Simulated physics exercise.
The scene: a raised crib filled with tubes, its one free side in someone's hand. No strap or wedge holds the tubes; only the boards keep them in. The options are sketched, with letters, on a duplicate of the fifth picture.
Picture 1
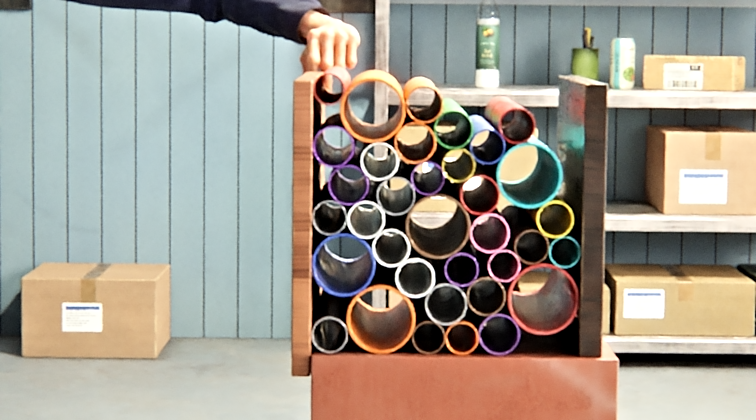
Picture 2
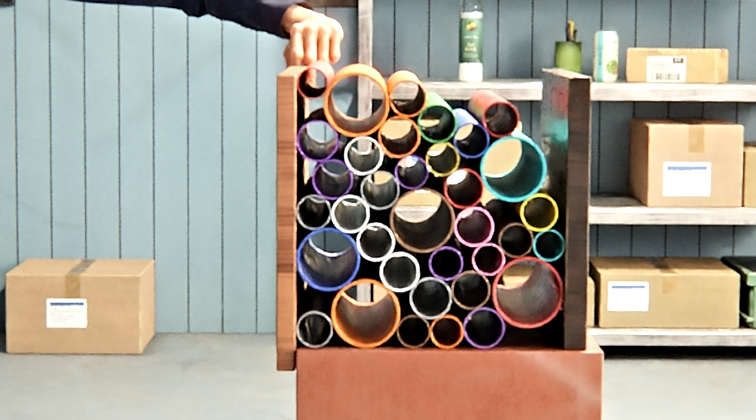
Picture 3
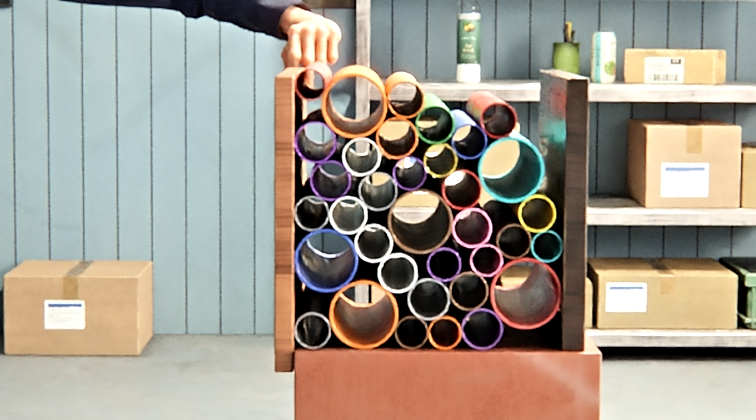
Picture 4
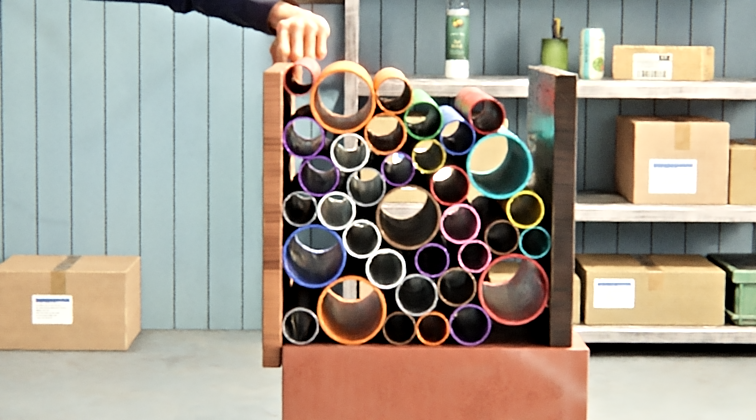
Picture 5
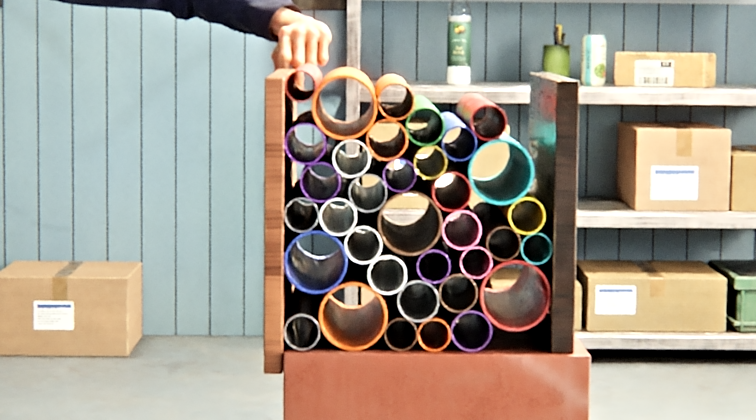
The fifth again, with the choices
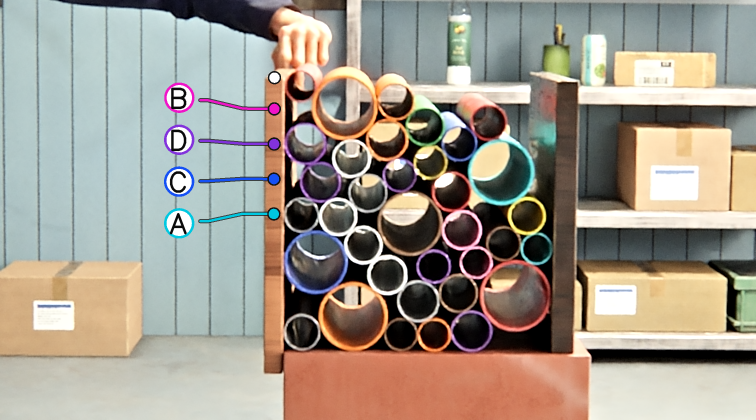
A hand gripping the left board of a raised crib packed with colourful tubes, the view shifting slightly while the tubes stay still.
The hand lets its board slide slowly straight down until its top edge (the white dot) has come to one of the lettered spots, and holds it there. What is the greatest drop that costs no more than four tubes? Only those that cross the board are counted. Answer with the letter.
Mark A is as low as it can go.
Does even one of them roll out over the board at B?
No.
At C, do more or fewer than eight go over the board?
It loses fewer than eight.
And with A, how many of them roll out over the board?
At A the number is three.
On the marked copy, A at (274, 214); B at (274, 109); C at (274, 179); D at (274, 144); the white dot at (275, 78).
With A. Early on, top of the board (284, 141).
Further on, top of the board (284, 211).
At the end, top of the board (284, 213), three out over the board.
As for the rest, B none out over the board; C one out over the board; D one out over the board.
